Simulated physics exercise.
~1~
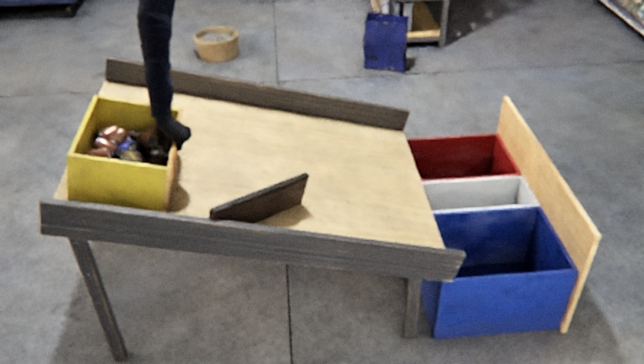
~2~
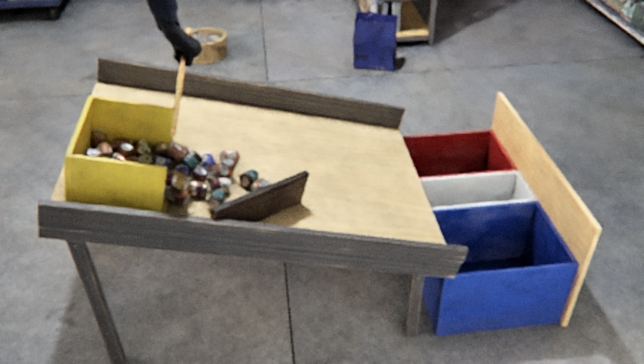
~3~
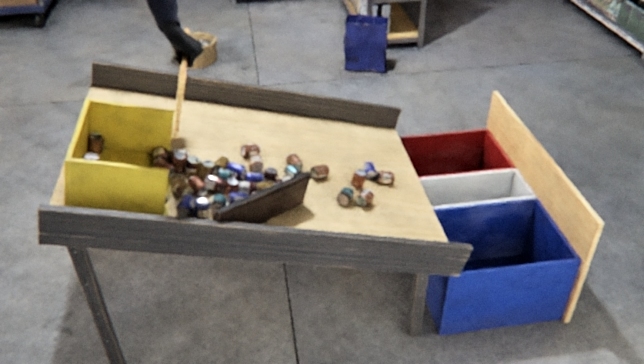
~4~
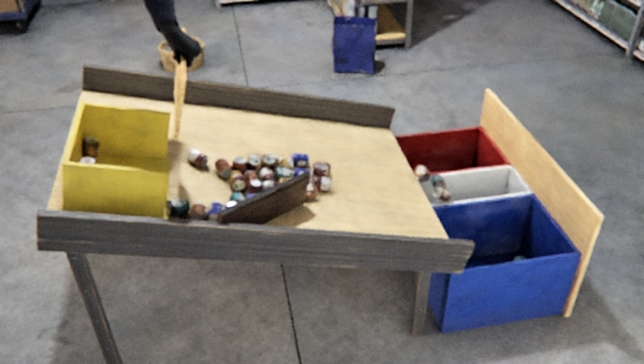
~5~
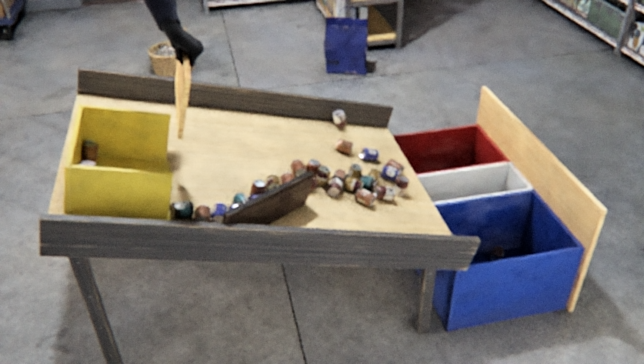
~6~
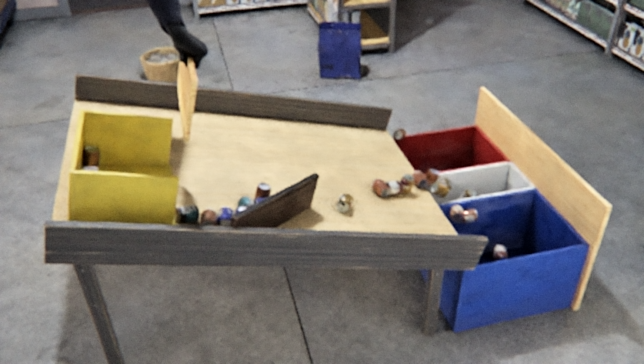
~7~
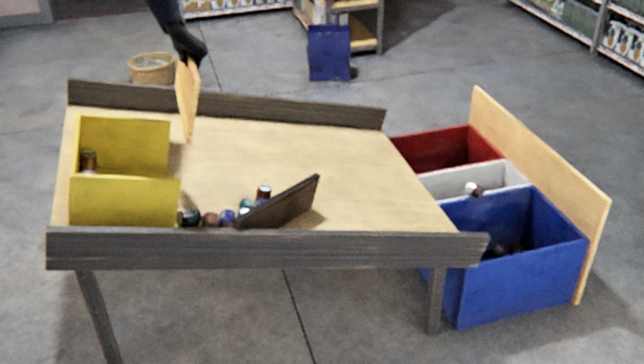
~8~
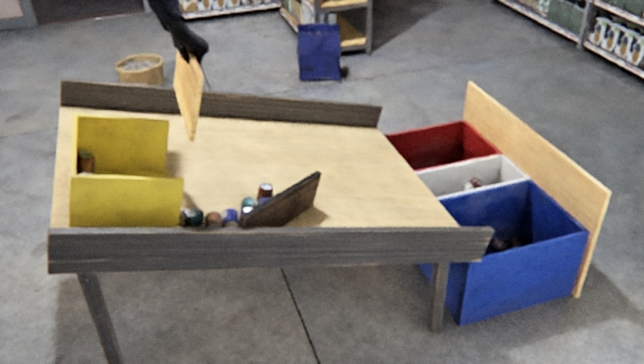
A dark-gloved hand lifts a wooden gate from a yellow pen on a sloping table, and small cans tumble out to the right past an angled board, some dropping into red, white and blue containers, while a few stay in the pen and others rest against the board.
